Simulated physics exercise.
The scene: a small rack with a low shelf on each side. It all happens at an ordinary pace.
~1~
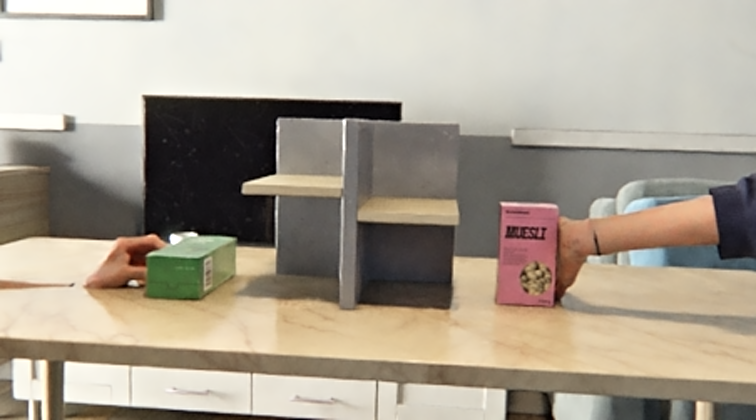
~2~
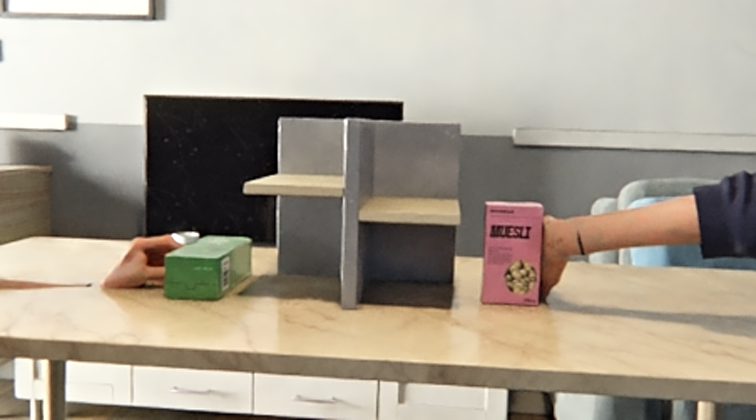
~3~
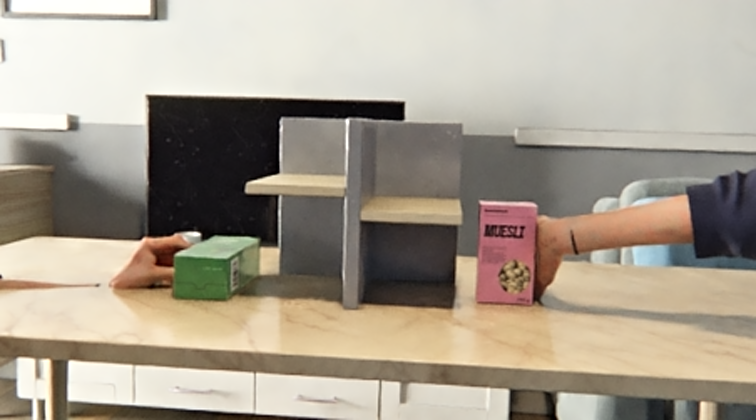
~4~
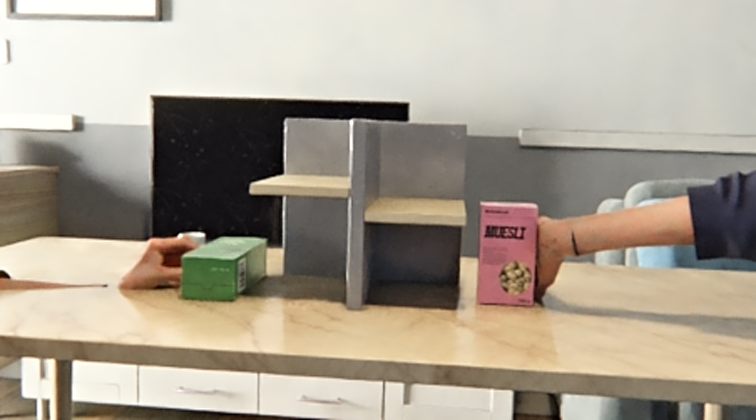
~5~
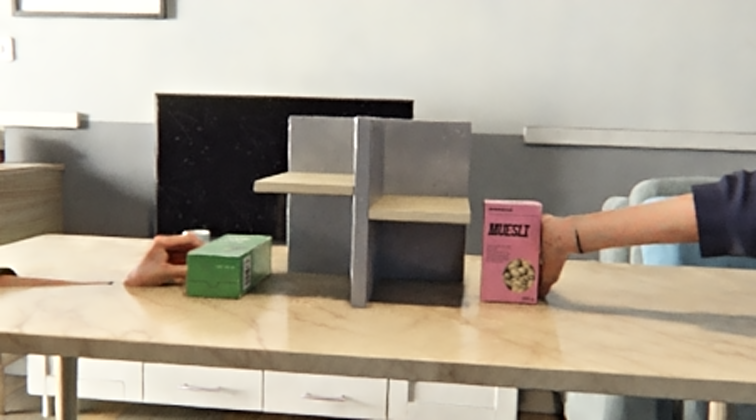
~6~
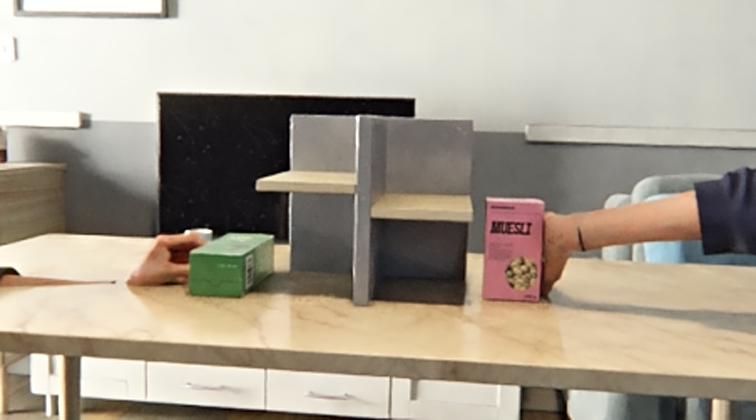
A green carton, pushed by a hand at the left, slides a short way right along the table toward a small grey rack, while another hand nudges a pink muesli packet slightly left toward its other side. Both then barely move, the hands still on them, as the view shifts slightly.
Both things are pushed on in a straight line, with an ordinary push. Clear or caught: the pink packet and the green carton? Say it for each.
The pink packet is too tall; the green carton clears the shelf.
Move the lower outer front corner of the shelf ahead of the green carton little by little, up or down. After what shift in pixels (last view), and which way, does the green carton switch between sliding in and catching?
A shift of 64 pixels, going down.
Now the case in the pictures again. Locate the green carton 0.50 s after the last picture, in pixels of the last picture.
Near (279, 265).
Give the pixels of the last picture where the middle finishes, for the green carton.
Roughly at (302, 266).
Then, 0.26 s later than the last frame, pink packet sliding up to the opening near (498, 248); green carton sliding up to the opening near (248, 263).
Then, 0.50 s later than the last frame, pink packet stopped at the opening near (497, 248); green carton part of the way in near (279, 265).
When it is over, the pink packet stops at the shelf, near (497, 248); the green carton goes under, near (302, 266).
